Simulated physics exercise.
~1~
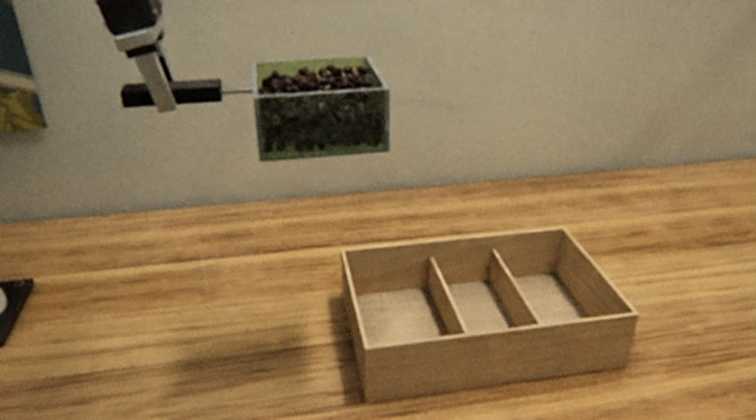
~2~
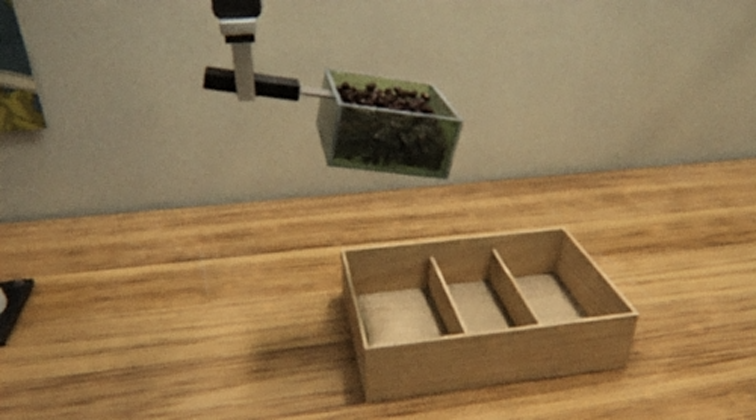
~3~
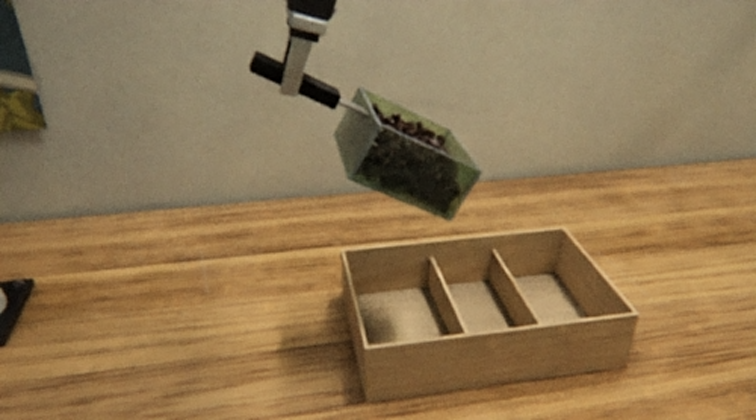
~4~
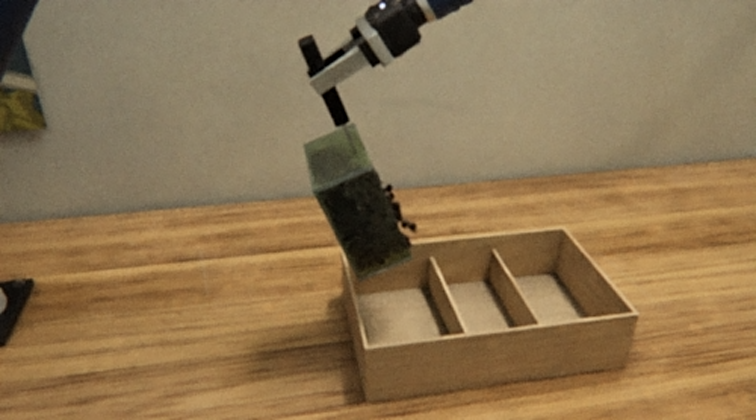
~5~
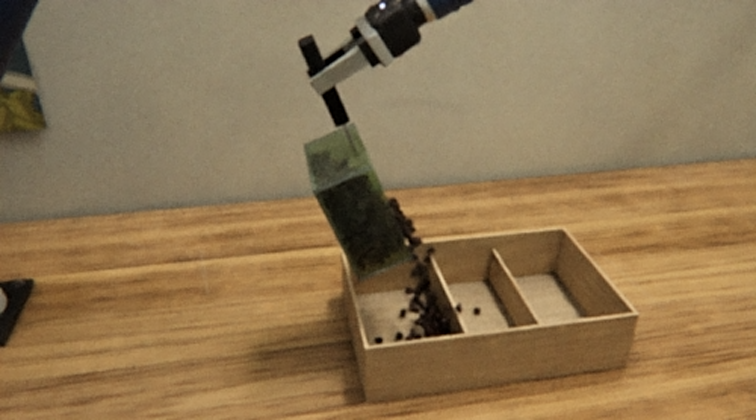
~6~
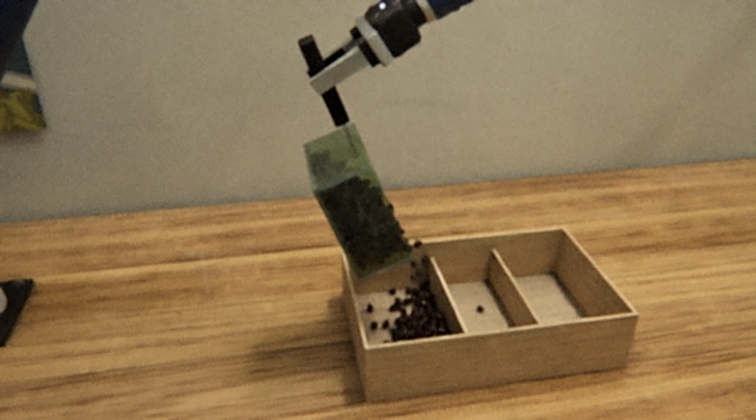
The clip opens with a robot arm holding a clear, green-tinted box of dark beans above a wooden table, up and to the left of a wooden crate split into three compartments. The arm carries the box to the right, tipping it slightly, then tilts it further as it comes down toward the crate. It swings the box to a steep angle over the left compartment, and beans begin to slip from its edge. A stream pours into the crate, mostly on the left. The box then stays tilted, still holding many beans, with a pile in the left compartment and a few stray beans in the middle.
